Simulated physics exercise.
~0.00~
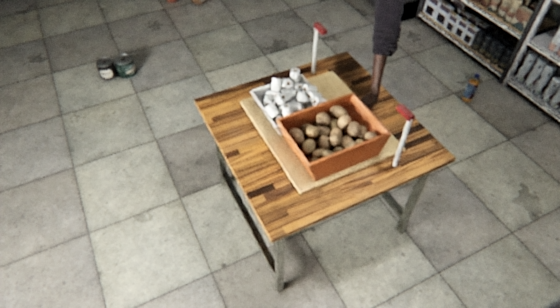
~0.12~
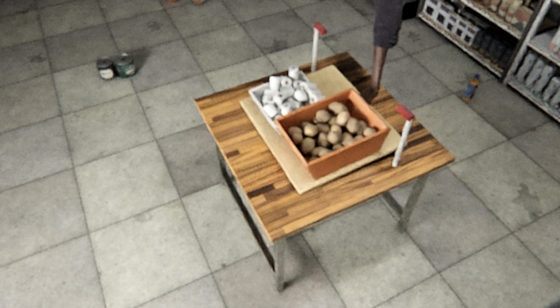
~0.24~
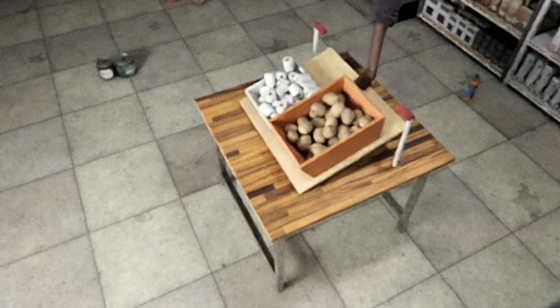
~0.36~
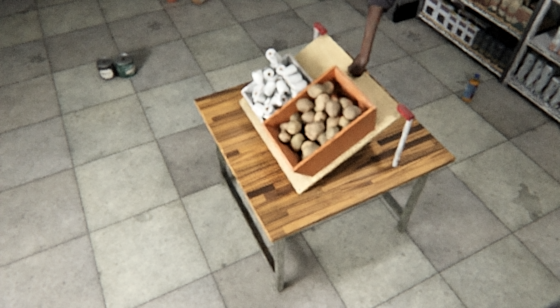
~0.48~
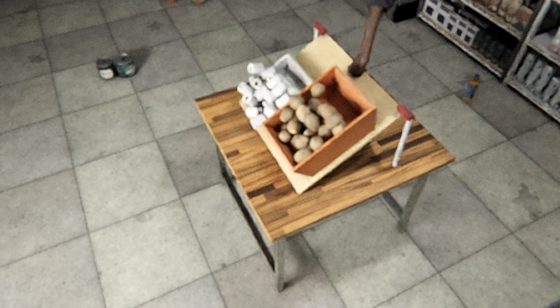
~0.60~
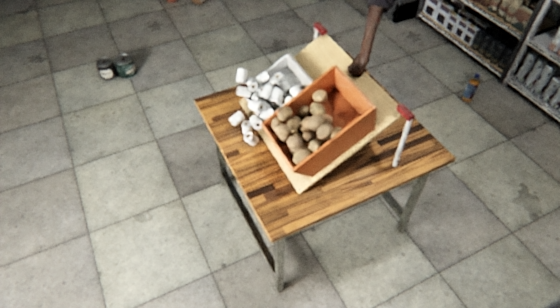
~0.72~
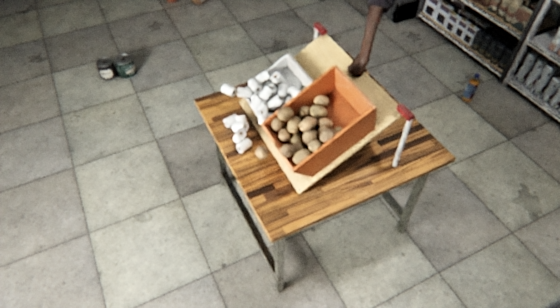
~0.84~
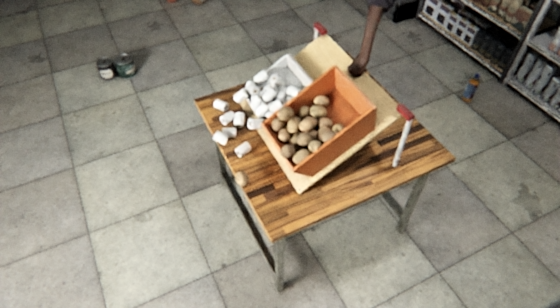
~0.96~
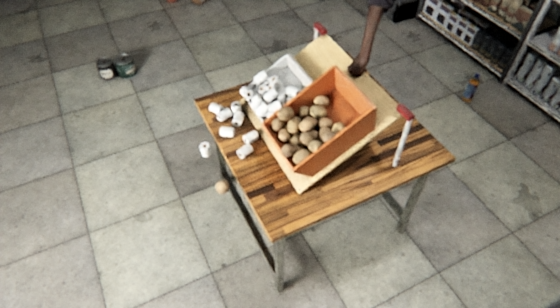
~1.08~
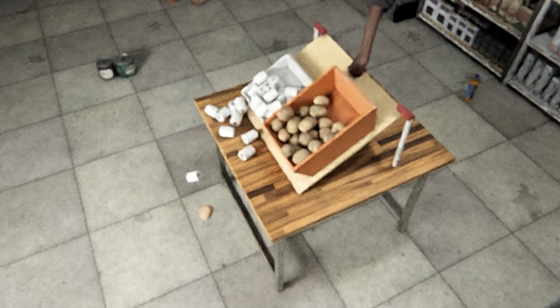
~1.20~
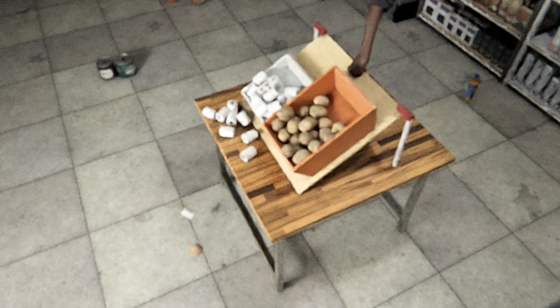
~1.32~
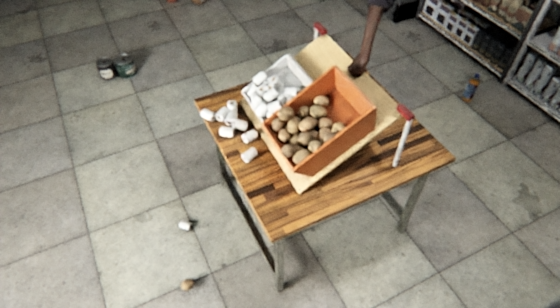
An orange tray of brown potatoes and a smaller white tray of white paper rolls sit on a pale board atop a striped wooden table, seen from above on a grey tiled floor, with shelves at the upper right. A dark arm reaching in from the top lifts the board's right side, tipping both trays leftward. The contents slide toward the low side, and rolls tumble over the white tray's edge onto the tabletop. One potato and one roll drop off the table's left side and roll across the tiles. The board stays tilted, with most potatoes still inside and several rolls scattered on the table.
